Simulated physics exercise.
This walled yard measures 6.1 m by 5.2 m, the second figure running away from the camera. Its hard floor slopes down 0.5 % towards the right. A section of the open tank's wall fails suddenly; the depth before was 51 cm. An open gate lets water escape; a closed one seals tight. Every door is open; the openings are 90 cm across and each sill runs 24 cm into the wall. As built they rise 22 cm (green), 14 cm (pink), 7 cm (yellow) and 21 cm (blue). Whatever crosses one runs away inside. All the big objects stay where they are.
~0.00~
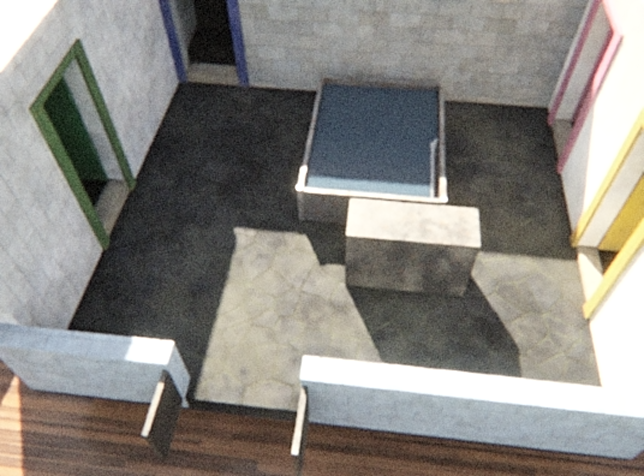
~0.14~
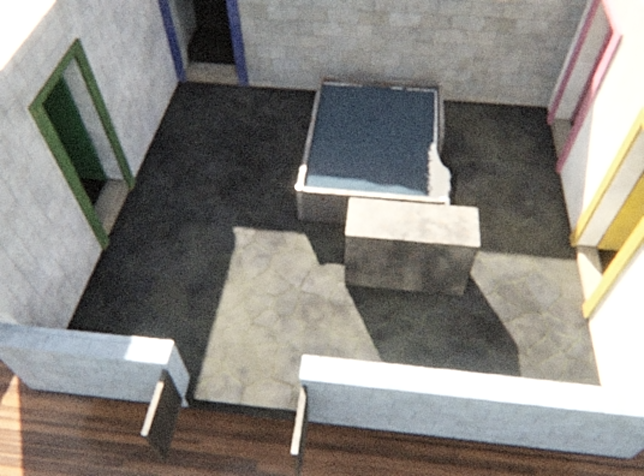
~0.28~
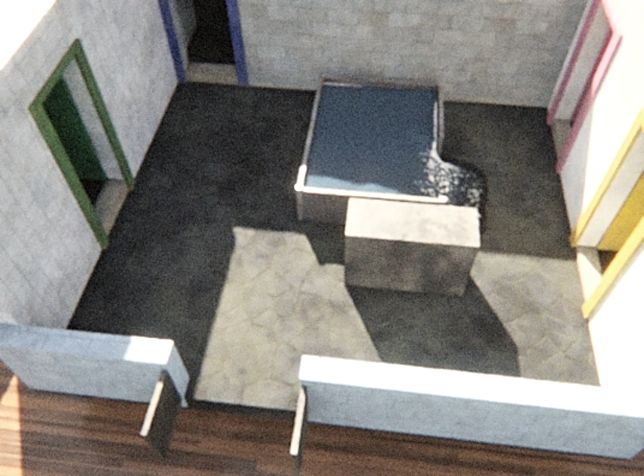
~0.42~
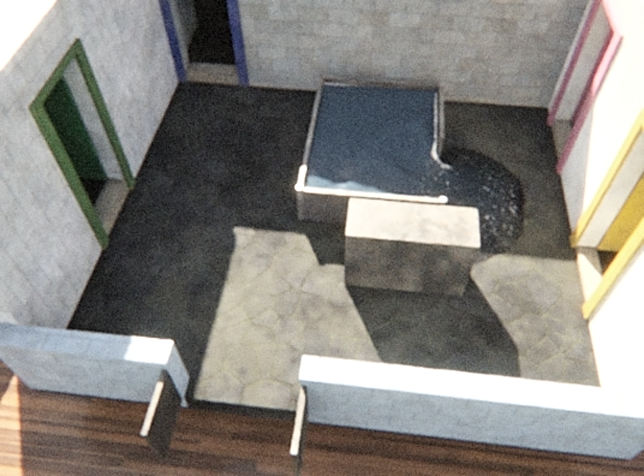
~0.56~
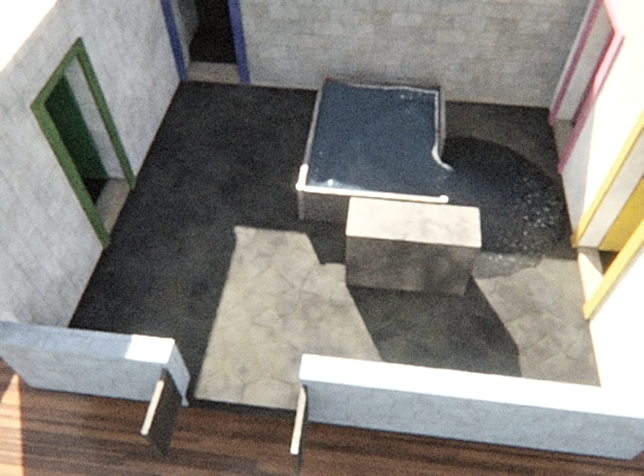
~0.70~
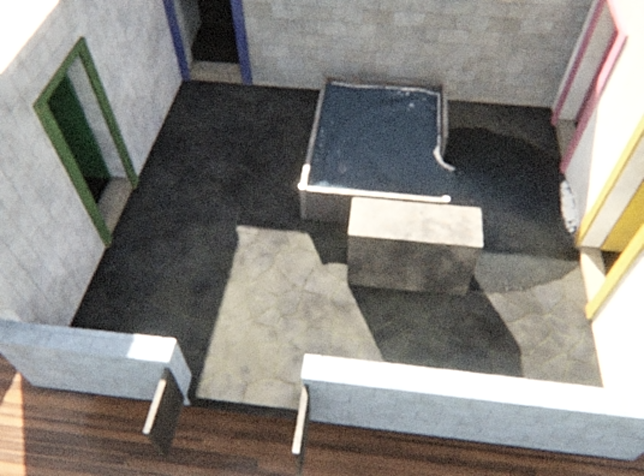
A walled yard with pale block walls and a dark hard floor is seen from high above its low front wall, beyond which lies brown planking. An open tank of blue water stands towards the back behind a pale block, with green, blue, pink and yellow doorways around. The tank's right side gives way and water pours out, spreading rightwards across the floor to the right wall, while the view barely shifts.
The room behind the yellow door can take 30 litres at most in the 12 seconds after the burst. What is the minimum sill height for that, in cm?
At least 18 cm or so.
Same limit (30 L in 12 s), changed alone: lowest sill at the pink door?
About 9.5 cm at pink.
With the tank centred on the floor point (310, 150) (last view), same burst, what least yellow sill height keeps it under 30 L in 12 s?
Then roughly 19 cm.
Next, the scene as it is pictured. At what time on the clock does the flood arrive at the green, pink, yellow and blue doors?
Arrival: Green 6.0 s, pink 0.9 s, yellow 0.8 s, blue 4.0 s.
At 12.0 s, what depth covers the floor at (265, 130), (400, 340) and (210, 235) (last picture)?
Roughly 3, 5 and 5 cm, in turn.
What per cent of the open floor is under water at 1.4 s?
About 20 per cent.
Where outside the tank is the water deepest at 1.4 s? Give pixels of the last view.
Around (562, 215).
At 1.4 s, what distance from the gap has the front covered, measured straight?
Some 2.6 m out.
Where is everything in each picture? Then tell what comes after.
The first picture shows the open tank at (376, 137) is whole and still, 51 cm deep; the yellow door at (613, 225) is dry.
In the second picture, the front is at (450, 183), 0.2 m from the gap at a hidden place; 0.2 m2 of floor is wet, 51 cm left at the back.
In the third picture, the front is at a hidden place, 0.7 m from the gap at a hidden place; 0.8 m2 of floor is wet, 51 cm left at the back.
In the fourth picture, the front is at (518, 212), 1.1 m from the gap at a hidden place; 1.7 m2 of floor is wet, 51 cm left at the back.
In the fifth picture, water pours out at a hidden place and has run 1.7 m, to (560, 222); about 5 cm deep outside, 50 cm at the back.
In the sixth picture, the gap is at a hidden place, the front 1.8 m out at (578, 255); the back of the open tank holds 43 cm; the yellow door at (616, 226), 2.1 m from the gap, is still 0.3 m from the nearest water.
After 1.4 s water covers 20 % of the floor, deepest (32 cm) near (562, 215); 20 cm at the yellow door, 11 litres in over its 7 cm sill.
After 3.0 s water covers 30 % of the floor, deepest (28 cm) near (595, 407); 18 cm at the yellow door, 121 litres in over its 7 cm sill.
After 12.0 s water covers 95 % of the floor, deepest (10 cm) near (563, 420); 8 cm at the yellow door, 226 litres in over its 7 cm sill.
At the yellow door as built, the water arrived by 0.9 s and peaked near 22 cm at 1.8 s.
Run again over the same 12 s with other heights there, 41 litres in over 16.5 cm, 10 litres over 22 cm. The limit of 30 litres is kept from about 18 cm up.
